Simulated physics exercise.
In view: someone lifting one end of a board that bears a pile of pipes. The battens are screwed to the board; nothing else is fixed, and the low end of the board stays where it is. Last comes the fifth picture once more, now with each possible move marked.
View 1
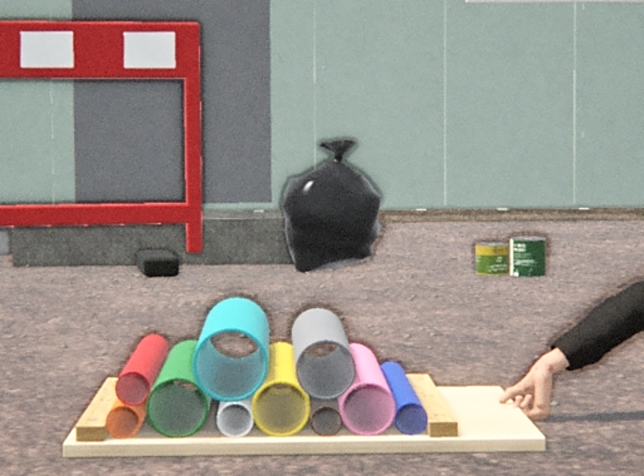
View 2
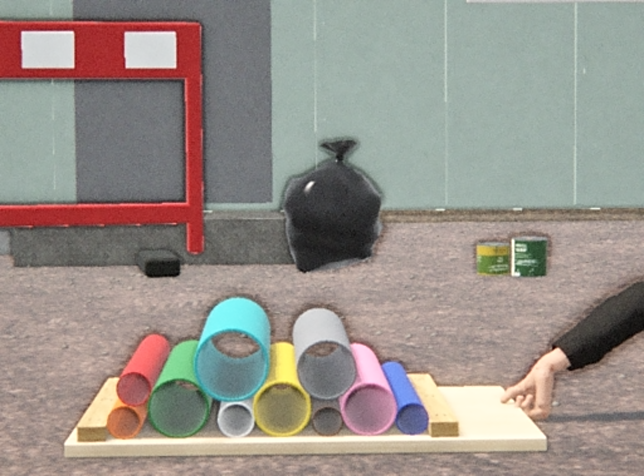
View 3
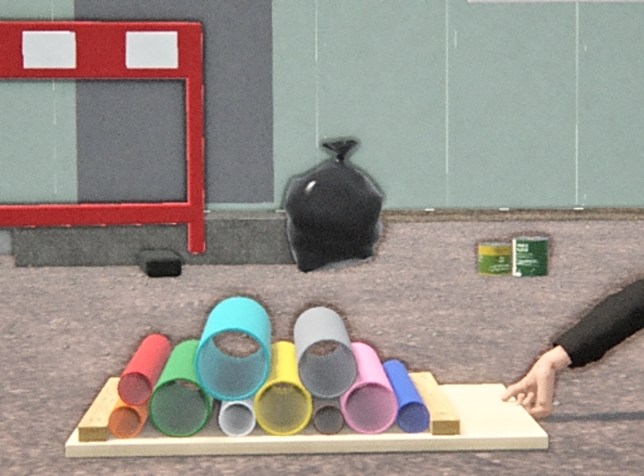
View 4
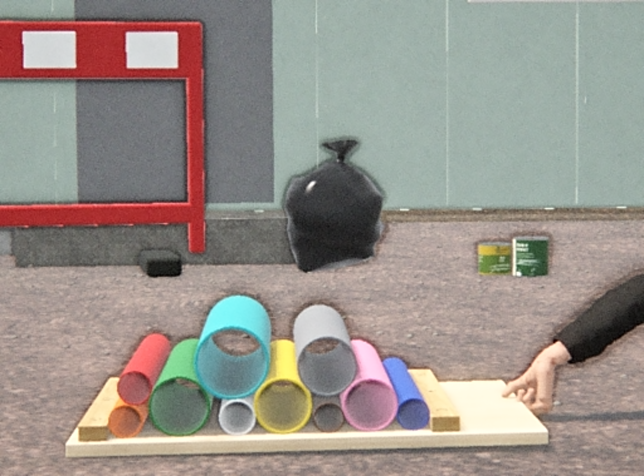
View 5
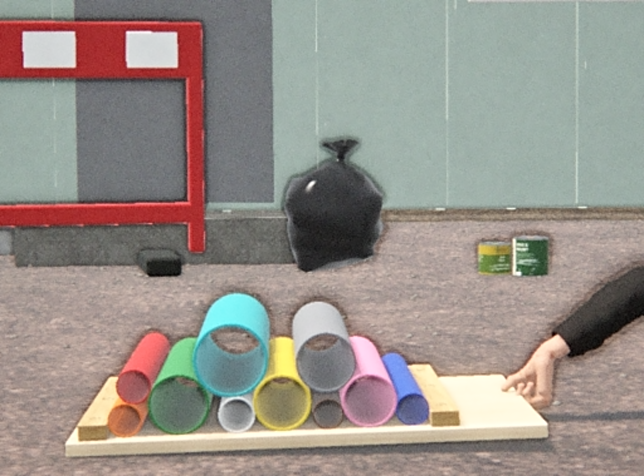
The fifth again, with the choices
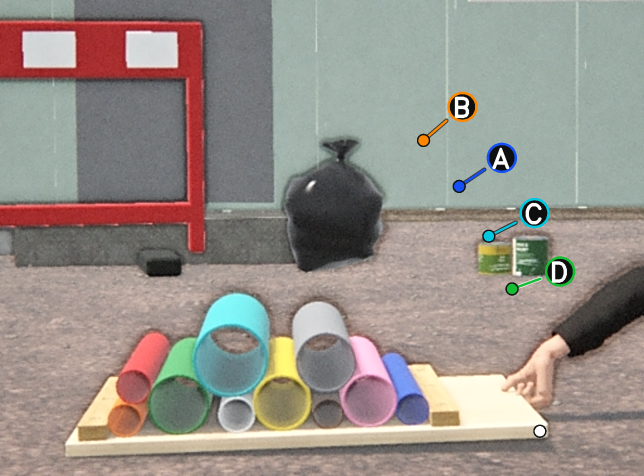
Colourful pipes stacked between wooden battens on a board on the ground, a hand at right slightly lifting the board's end.
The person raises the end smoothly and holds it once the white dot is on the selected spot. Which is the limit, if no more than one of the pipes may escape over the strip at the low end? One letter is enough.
Lift it to B and no more.
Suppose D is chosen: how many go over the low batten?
The count is one.
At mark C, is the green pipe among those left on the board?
Yes.
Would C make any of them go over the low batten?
Yes, at C.
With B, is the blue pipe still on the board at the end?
The blue pipe: Yes.
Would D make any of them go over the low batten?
Yes, at D.
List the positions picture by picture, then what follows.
Green pipe (177, 408); white pipe (235, 420), in the first picture.
White pipe (236, 420); yellow pipe (282, 409), in the second picture.
Board (305, 410); brown pipe (329, 420); pink pipe (370, 407); red pipe (135, 388), in the third picture.
Board (305, 408); green pipe (179, 406), in the fourth picture.
Board (305, 405); green pipe (179, 405), in the fifth picture.
On the marked copy, A at (459, 186); B at (423, 140); C at (489, 236); D at (512, 289); the white dot at (540, 432).
With B. Early on, board at 21°.
Further on, board at 40°.
At the end, board at 40°, one over the low batten (red).
As for the rest, A one over the low batten (red); C one over the low batten (red); D one over the low batten (red).
